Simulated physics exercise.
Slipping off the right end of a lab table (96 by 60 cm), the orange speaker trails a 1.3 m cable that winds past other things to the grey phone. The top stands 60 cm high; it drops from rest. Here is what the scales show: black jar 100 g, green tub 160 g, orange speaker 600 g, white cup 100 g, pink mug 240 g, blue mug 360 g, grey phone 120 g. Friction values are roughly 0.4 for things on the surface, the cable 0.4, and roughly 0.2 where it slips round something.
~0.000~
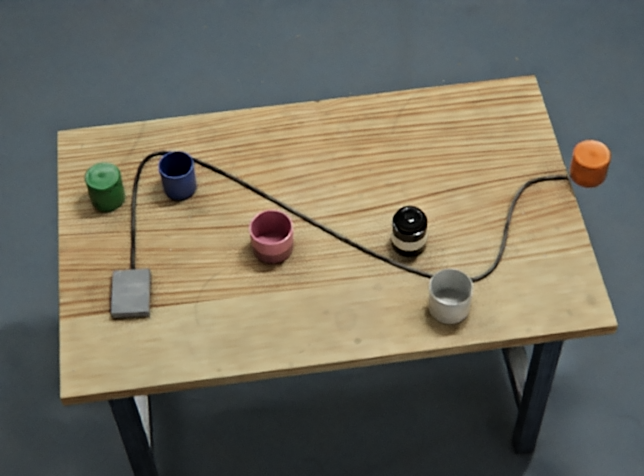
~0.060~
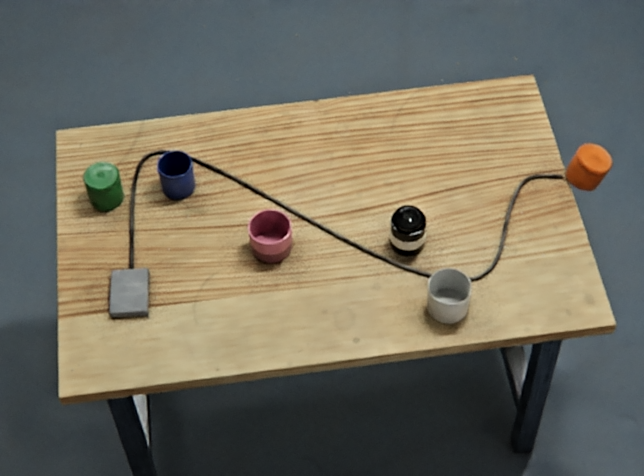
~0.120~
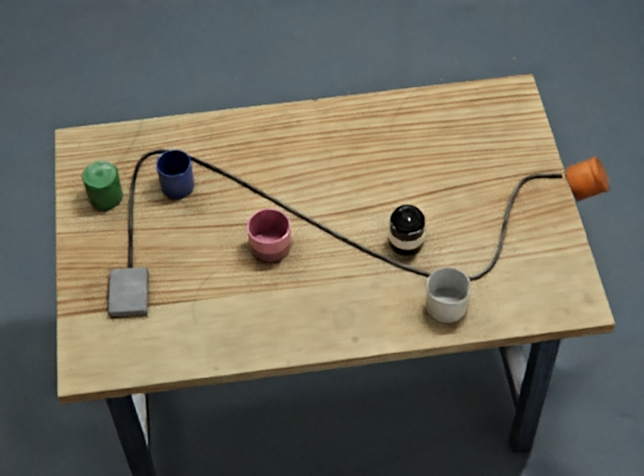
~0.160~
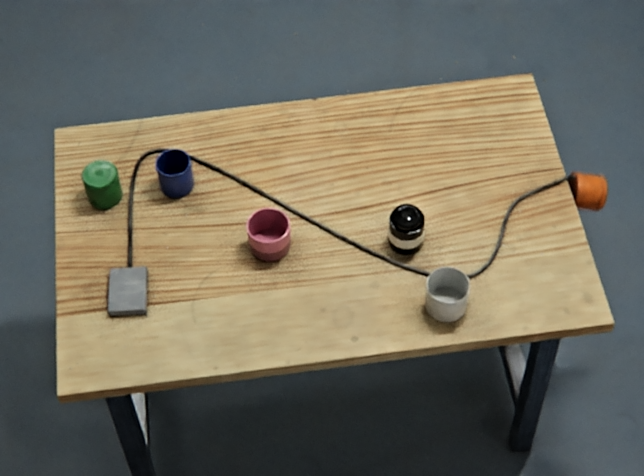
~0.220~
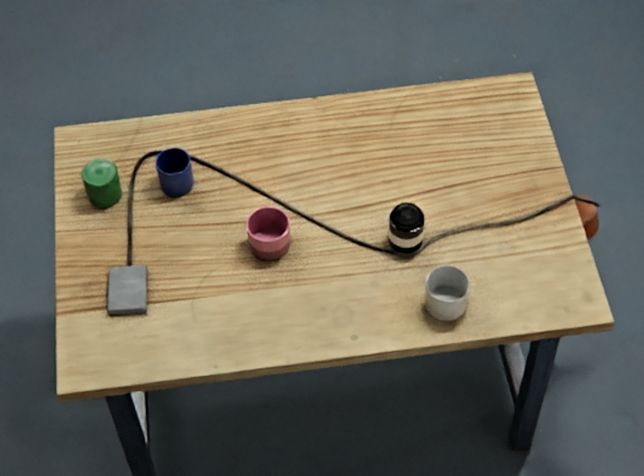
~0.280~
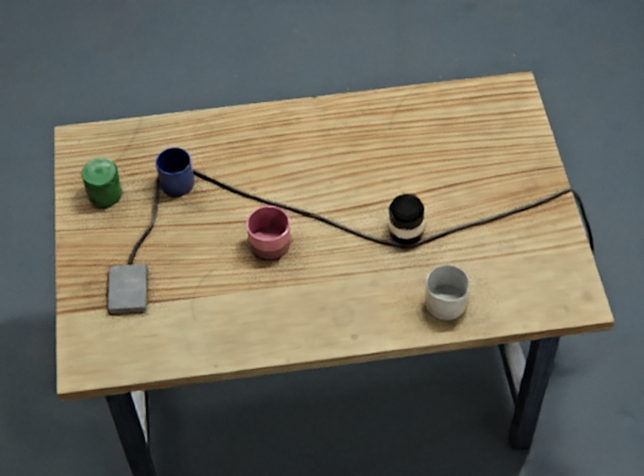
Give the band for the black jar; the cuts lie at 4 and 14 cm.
It covers lots of ground.
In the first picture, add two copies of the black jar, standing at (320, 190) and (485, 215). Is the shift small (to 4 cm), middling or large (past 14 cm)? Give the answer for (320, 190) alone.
Slight.
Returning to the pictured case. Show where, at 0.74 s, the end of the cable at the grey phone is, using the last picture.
Close to (183, 177) in the last picture.
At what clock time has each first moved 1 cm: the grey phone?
For the grey phone, 0.32 seconds.
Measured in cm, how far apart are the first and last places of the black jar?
As for the black jar, it finishes off the top.
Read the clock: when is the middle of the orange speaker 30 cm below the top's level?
At about 0.32 s.
At 0.5 s, the cable's tail end at (174, 192); black jar 28 cm off its start, grey phone 18 cm off its start, blue mug 9 cm off its start.
At 0.7 s, the cable's tail end at (183, 177); black jar 39 cm off its start, grey phone 24 cm off its start, blue mug 10 cm off its start.
At 1.0 s, the cable's tail end at (183, 177); black jar over the edge, grey phone 24 cm off its start at (158, 182), blue mug 10 cm off its start at (207, 191).
At 1.2 s, the cable's tail end at (183, 177); black jar over the edge, grey phone 24 cm off its start, blue mug 10 cm off its start.
At 2.4 s, the cable's tail end at (183, 177); black jar over the edge, grey phone 24 cm off its start at (158, 182), blue mug 10 cm off its start at (207, 191), orange speaker over the edge.
